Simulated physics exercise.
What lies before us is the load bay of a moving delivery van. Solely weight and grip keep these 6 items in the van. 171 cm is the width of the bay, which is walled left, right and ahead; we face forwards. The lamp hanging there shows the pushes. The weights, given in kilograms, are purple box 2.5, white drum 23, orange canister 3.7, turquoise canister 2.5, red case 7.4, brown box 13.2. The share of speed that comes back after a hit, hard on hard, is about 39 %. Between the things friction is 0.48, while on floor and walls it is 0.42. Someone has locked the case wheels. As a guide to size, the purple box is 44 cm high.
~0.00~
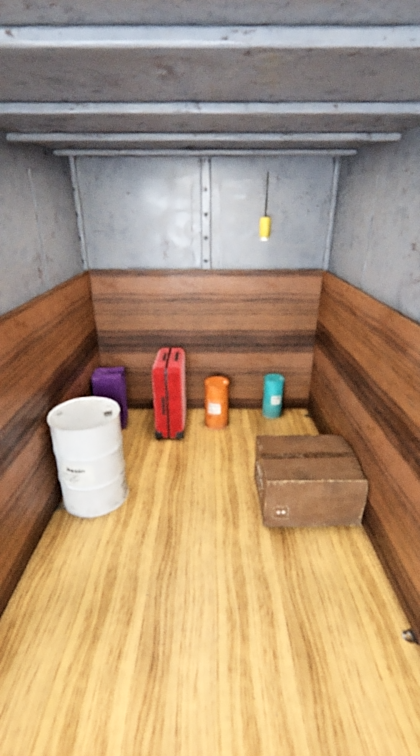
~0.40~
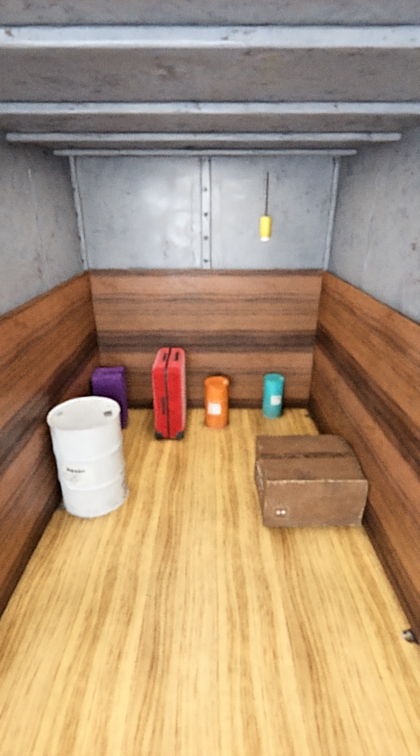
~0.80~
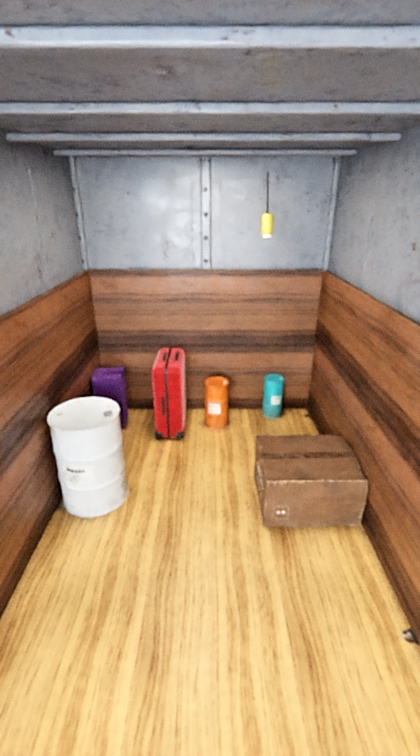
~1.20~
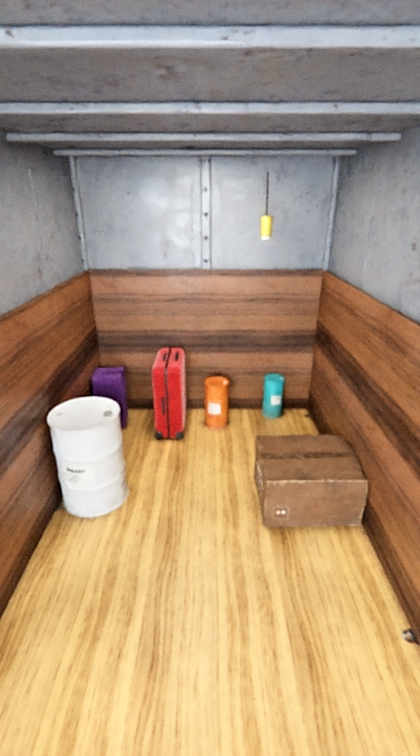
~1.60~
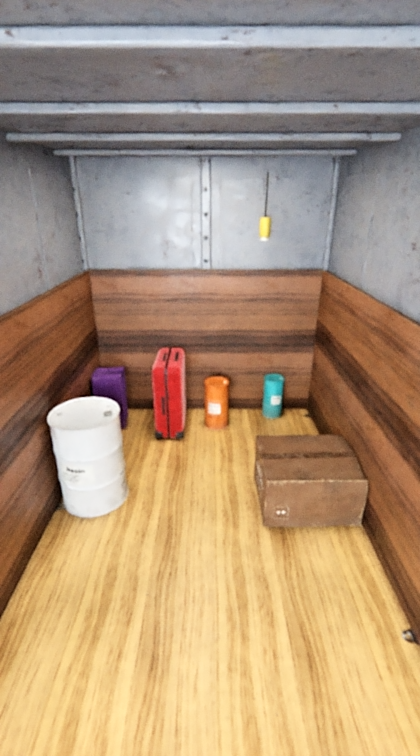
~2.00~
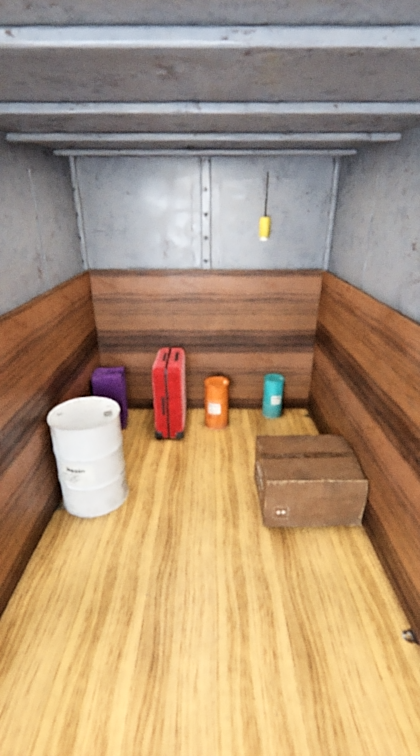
At the start, a yellow lamp hangs in a wood-lined van bay above a white drum, purple box, red case, orange and turquoise canisters, and a brown box. The lamp shifts very slightly, then settles back near its first position, while the load stays in place throughout.
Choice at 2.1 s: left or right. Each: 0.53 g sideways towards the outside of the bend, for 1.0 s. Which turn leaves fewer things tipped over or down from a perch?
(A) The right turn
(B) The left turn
A, the right turn.
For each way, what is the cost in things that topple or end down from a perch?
If it goes left, 2; if it goes right, 0.
Turning left. Around 2.80 s, load feels 0.53 g right; purple box shifted 13 cm near (128, 399); white drum shifted 12 cm near (112, 456); red case at 33° to upright.
Around 3.00 s, load feels 0.21 g right; purple box shifted 26 cm near (144, 399); white drum shifted 24 cm near (132, 456); red case at 46° to upright.
Finally (3.8 s), on their side or leaning hard in the van, orange canister and red case; not toppled but over 15 cm from the start, purple box, white drum and turquoise canister; brown box still in place (within 15 cm). Final places as that camera would see them, purple box near (151, 399), white drum near (139, 456).
Turning right instead, nothing is lost, 0 of 6 in all.
